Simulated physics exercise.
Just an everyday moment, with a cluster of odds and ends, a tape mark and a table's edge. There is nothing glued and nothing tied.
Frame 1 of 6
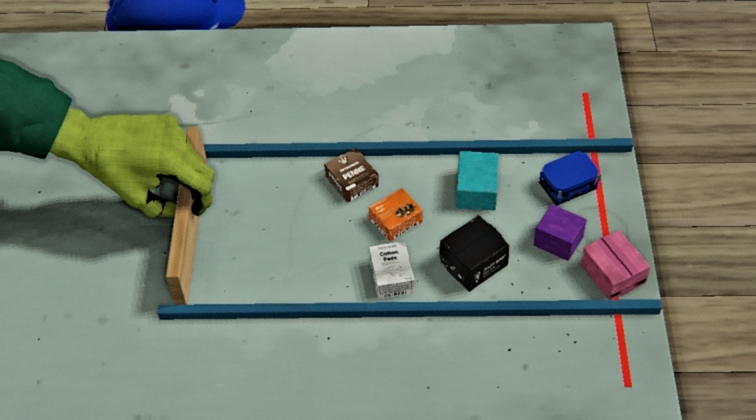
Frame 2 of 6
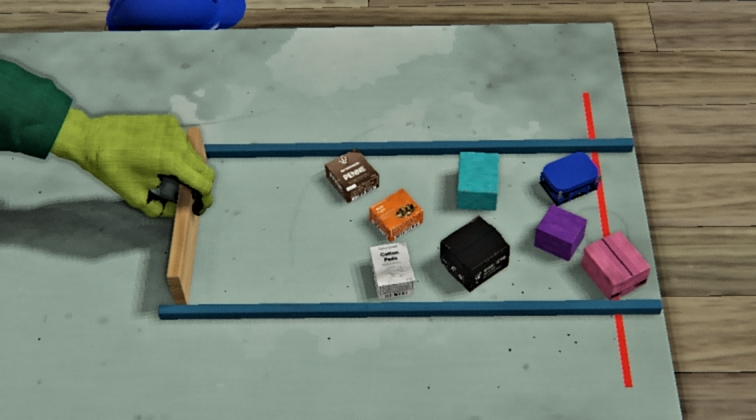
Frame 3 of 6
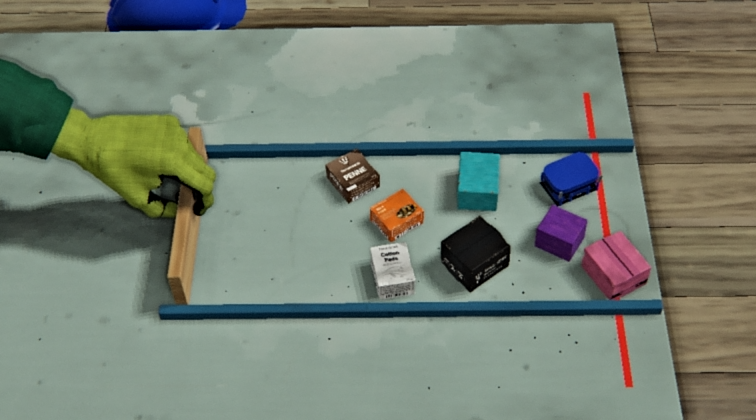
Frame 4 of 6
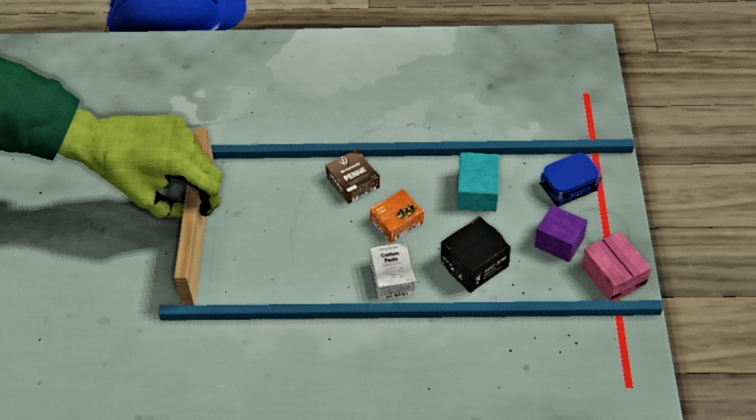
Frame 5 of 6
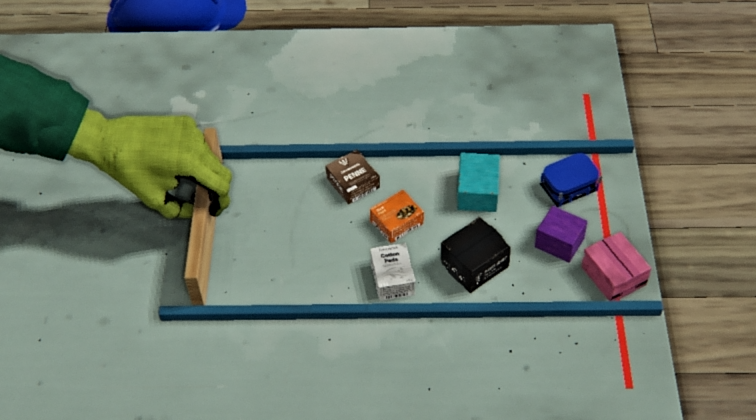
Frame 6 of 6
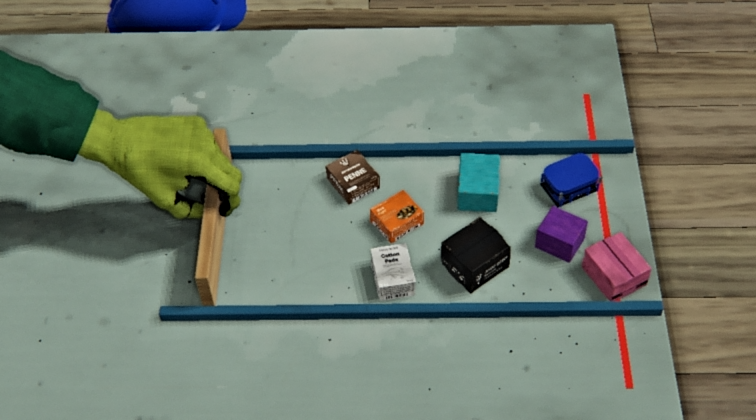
A green-gloved hand held a wooden board upright between two blue rails, then slid it slightly to the right, while the small boxes and blocks scattered near the red line stayed still.
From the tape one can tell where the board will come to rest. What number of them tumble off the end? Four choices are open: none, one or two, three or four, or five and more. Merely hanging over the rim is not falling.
The number that tumble down is over four.
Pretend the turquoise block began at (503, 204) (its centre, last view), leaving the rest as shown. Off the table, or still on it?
It goes down.
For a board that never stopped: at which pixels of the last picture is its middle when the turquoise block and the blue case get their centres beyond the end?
With the turquoise block it sits around (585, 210), with the blue case around (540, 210).
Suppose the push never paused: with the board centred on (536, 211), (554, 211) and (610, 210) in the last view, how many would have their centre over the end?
The numbers are 0, 2 and 5.
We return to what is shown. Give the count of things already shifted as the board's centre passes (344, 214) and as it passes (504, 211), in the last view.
Counts: 1 and 8.
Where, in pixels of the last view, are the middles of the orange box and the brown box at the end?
The one named first is at (628, 224), the next at (620, 178).
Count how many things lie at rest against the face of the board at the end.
So the total is 3.
Soon after, none off yet; pink box at rest near (616, 267); blue case at rest near (570, 180); purple block at rest near (561, 234).
After that, none off yet; pink box at rest near (617, 267); blue case moving near (582, 181); purple block moving near (565, 232).
In the end, the number that fall off is five or more; gone, black box, turquoise block, purple block, blue case and pink box.
